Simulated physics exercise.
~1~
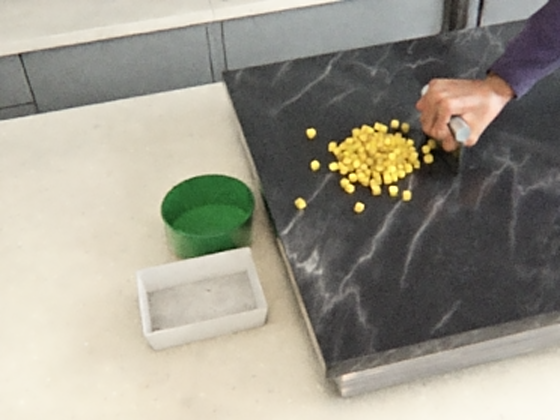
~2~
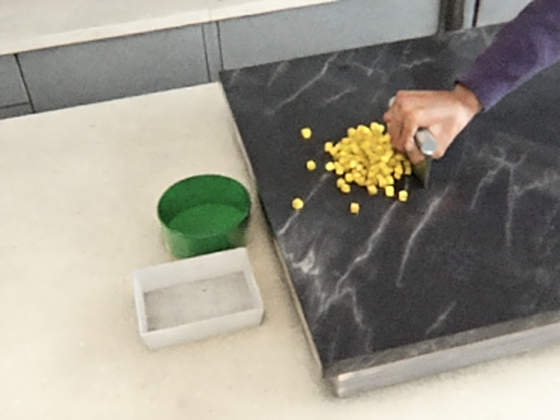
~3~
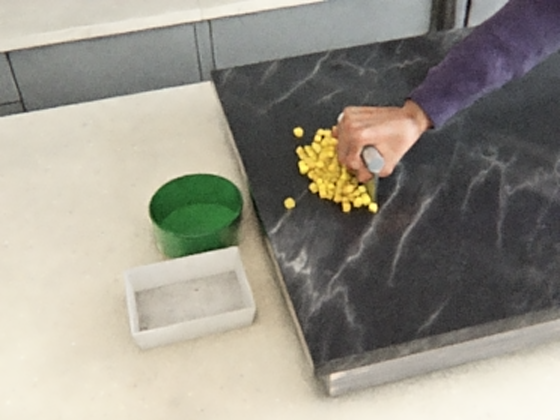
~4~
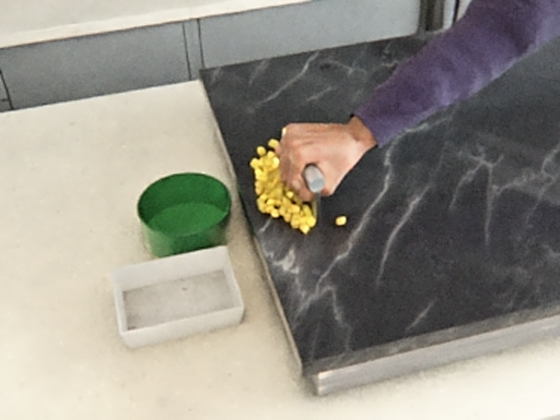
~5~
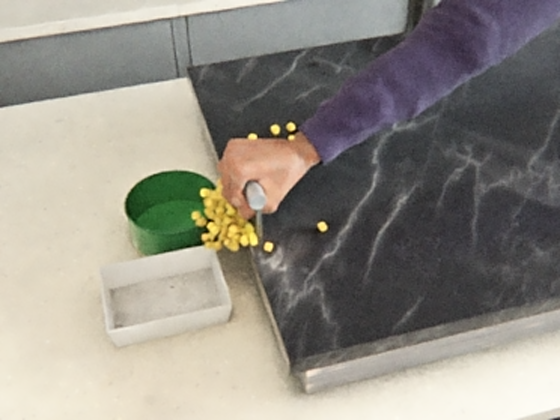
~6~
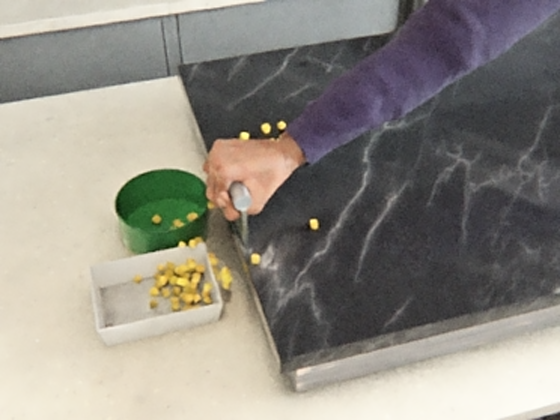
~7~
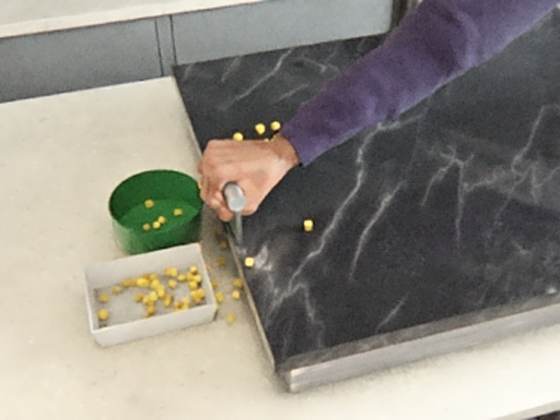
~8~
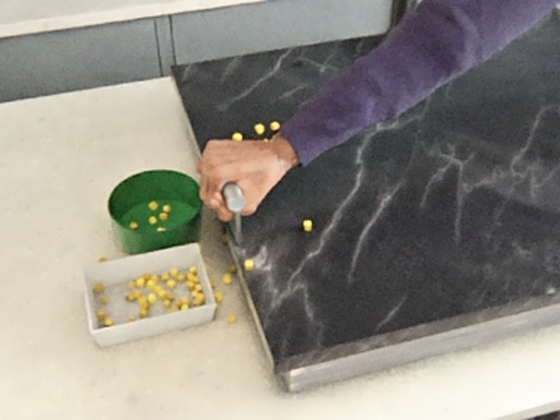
In this clip, a hand with a scraper pushes a pile of yellow cubes leftward across a dark marbled board until many spill over its edge, most landing in a white tin, some in a green pot and on the counter, while a few stay on the board.
